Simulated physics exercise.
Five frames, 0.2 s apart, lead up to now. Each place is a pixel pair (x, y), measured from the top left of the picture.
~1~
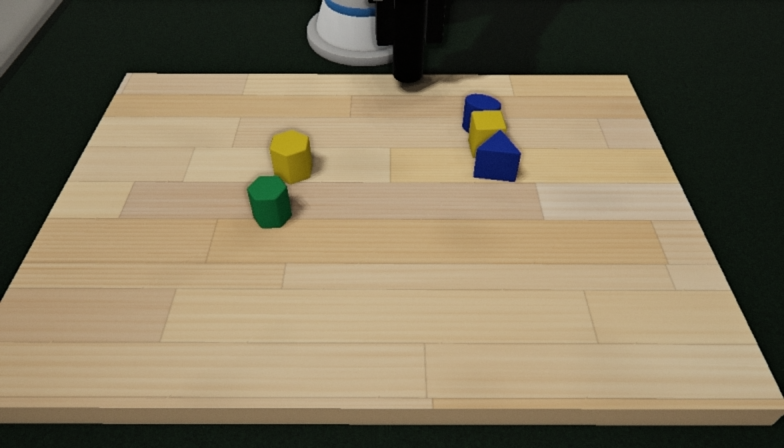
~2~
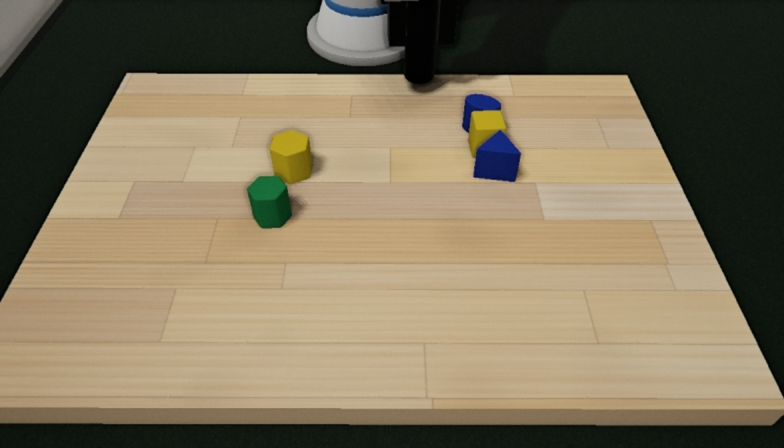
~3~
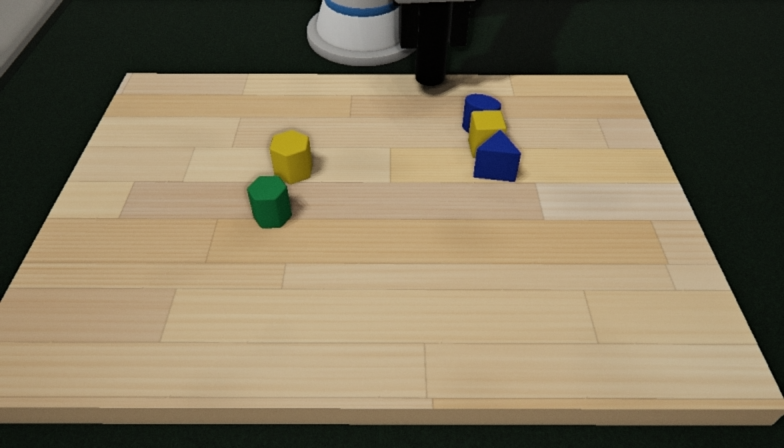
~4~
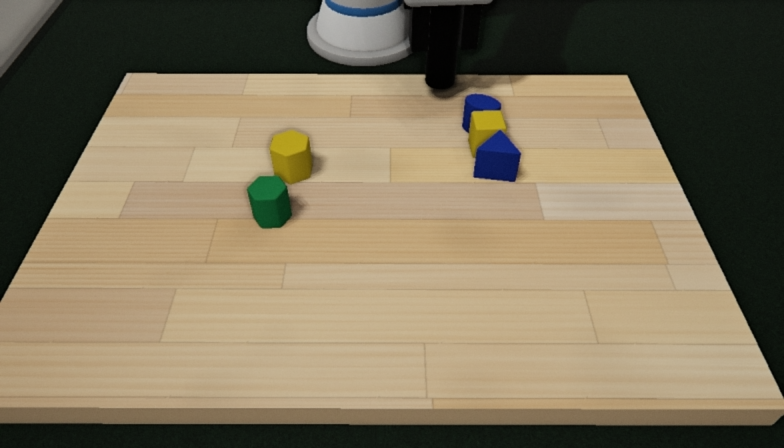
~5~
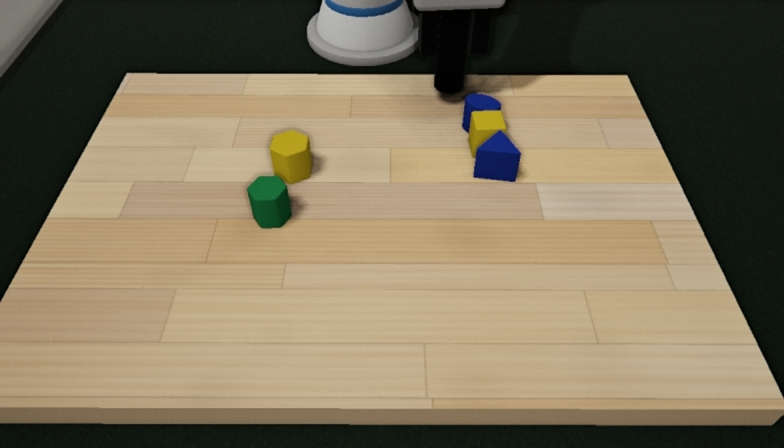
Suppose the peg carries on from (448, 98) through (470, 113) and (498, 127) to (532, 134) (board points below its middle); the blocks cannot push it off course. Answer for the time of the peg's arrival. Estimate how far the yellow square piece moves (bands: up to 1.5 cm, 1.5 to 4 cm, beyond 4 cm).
Answer: 1.5 to 4 cm.
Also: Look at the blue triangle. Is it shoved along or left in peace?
Answer: Moved.
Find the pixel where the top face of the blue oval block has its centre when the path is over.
At pixel (533, 124).
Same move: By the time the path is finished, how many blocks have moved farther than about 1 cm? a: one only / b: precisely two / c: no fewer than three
Letter c.
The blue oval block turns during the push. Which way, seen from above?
Bird's-eye view: Clockwise.
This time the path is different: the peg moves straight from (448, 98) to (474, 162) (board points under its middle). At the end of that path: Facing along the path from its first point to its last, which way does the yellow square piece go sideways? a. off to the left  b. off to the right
Answer: A.
On the path given first. One third of the way, peg at (472, 101); blue oval block at (485, 102).
Two thirds of the way, peg at (501, 115); blue oval block at (515, 117); yellow square piece at (505, 133), turned 30° clockwise; blue triangle at (500, 158), turned 20° clockwise.
At the end, peg at (534, 121); blue oval block at (533, 124), turned 30° clockwise; yellow square piece at (507, 134), turned 40° clockwise; blue triangle at (499, 159), turned 20° clockwise.
